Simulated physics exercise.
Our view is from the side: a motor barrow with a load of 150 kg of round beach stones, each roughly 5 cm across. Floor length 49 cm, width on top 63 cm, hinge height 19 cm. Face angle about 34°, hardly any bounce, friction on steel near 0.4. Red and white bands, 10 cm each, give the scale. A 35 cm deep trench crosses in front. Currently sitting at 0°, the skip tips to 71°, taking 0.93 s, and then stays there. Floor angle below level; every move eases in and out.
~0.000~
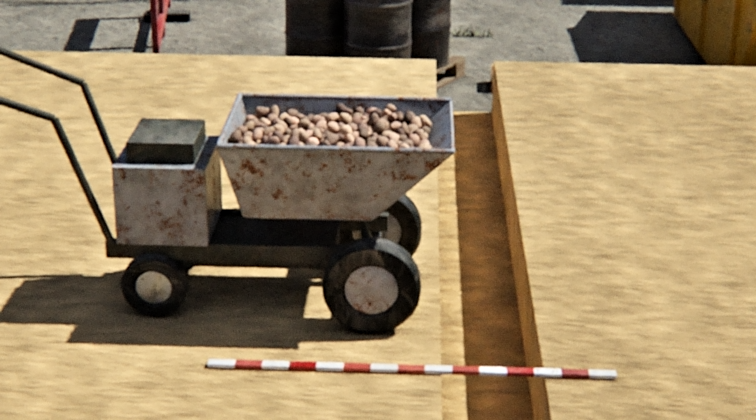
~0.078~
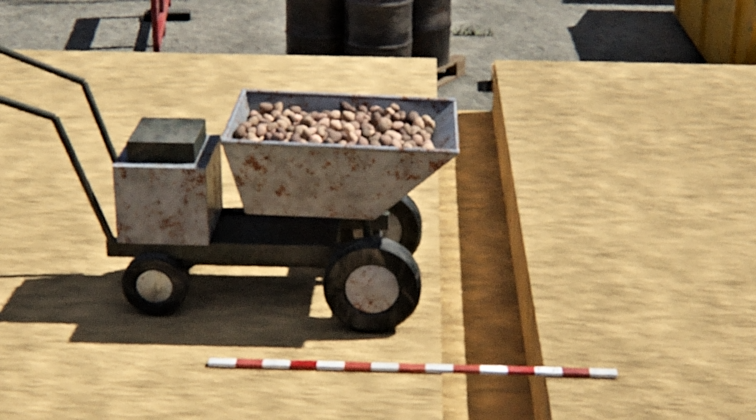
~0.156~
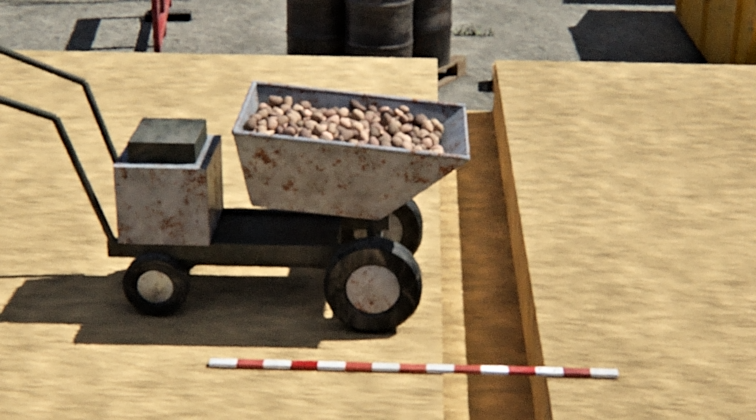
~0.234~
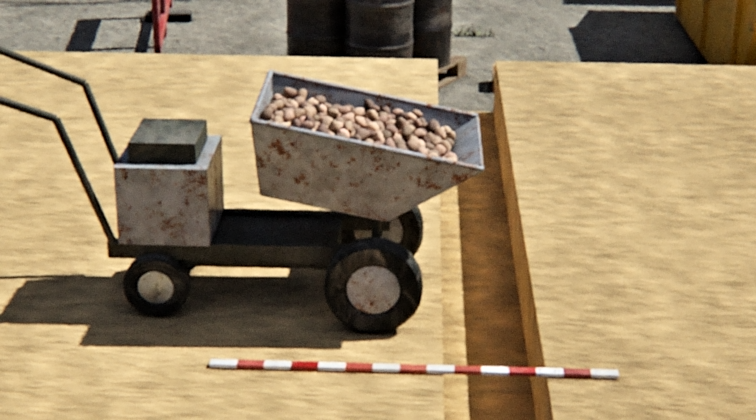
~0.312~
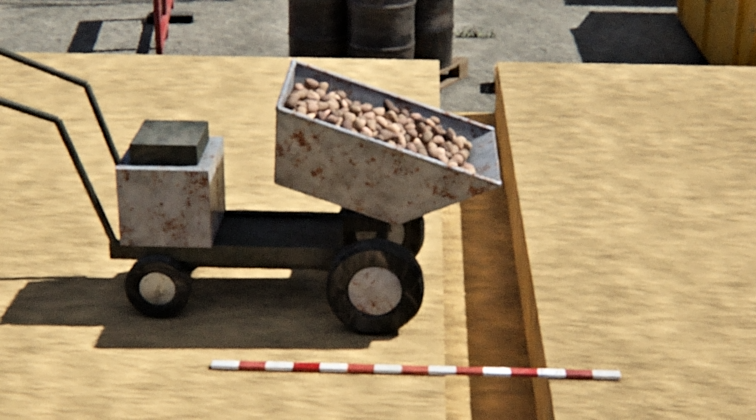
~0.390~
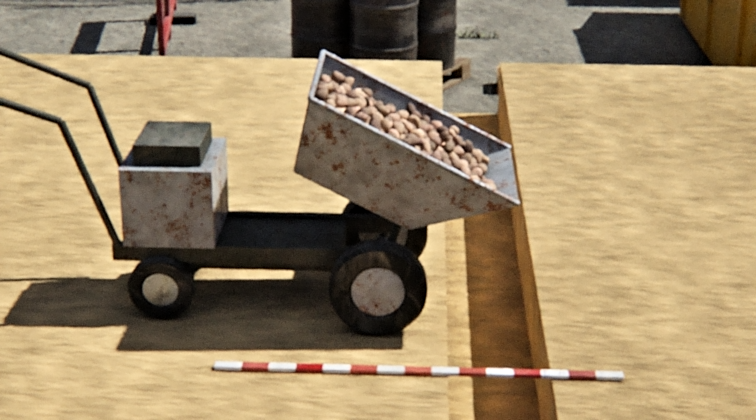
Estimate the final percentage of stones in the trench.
I would say 6 percent.
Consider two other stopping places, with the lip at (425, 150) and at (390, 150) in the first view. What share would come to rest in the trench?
About 40 per cent first, then about 70 per cent.
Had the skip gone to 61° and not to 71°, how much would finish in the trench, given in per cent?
Trench share: Approx. 20%.
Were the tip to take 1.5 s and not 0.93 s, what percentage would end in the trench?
In that case some 10 per cent.
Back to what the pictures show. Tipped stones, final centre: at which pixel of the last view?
Roughly at pixel (623, 302).
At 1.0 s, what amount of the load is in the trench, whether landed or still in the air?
About 0 per cent by then.
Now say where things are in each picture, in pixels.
Lip at (454, 152), floor tilted 0°, highest stones at (353, 122), in the first frame.
The skip is at 1°, its lip at (458, 153); the top of the load is at (339, 119); the stones move at 0.3 m/s on average, in the second frame.
Lip at (469, 159), floor tilted 5°, highest stones at (304, 117); the stones move at 0.6 m/s on average, in the third frame.
Lip at (483, 170), floor tilted 11°, highest stones at (296, 107); the stones move at 0.7 m/s on average, in the fourth frame.
Lip at (501, 185), floor tilted 19°, highest stones at (308, 97); the stones move at 0.9 m/s on average, in the fifth frame.
The skip is at 27°, its lip at (519, 204); the top of the load is at (328, 87); the stones move at 1.0 m/s on average, in the sixth frame.
After 0.7 s the floor is at 60°; 100 % in the skip; the foremost stones are at (550, 264).
After 1.0 s the floor is at 71°; 55 % in the skip, 44 % past the trench; the foremost stones are at (681, 307).
After 1.4 s the floor is at 71°; 19 % in the skip, 2 % in the trench, 79 % past the trench; the foremost stones are past the picture's edge.
After 3.3 s the floor is at 71°; 11 % in the skip, 6 % in the trench, 84 % past the trench; the foremost stones are past the picture's edge.
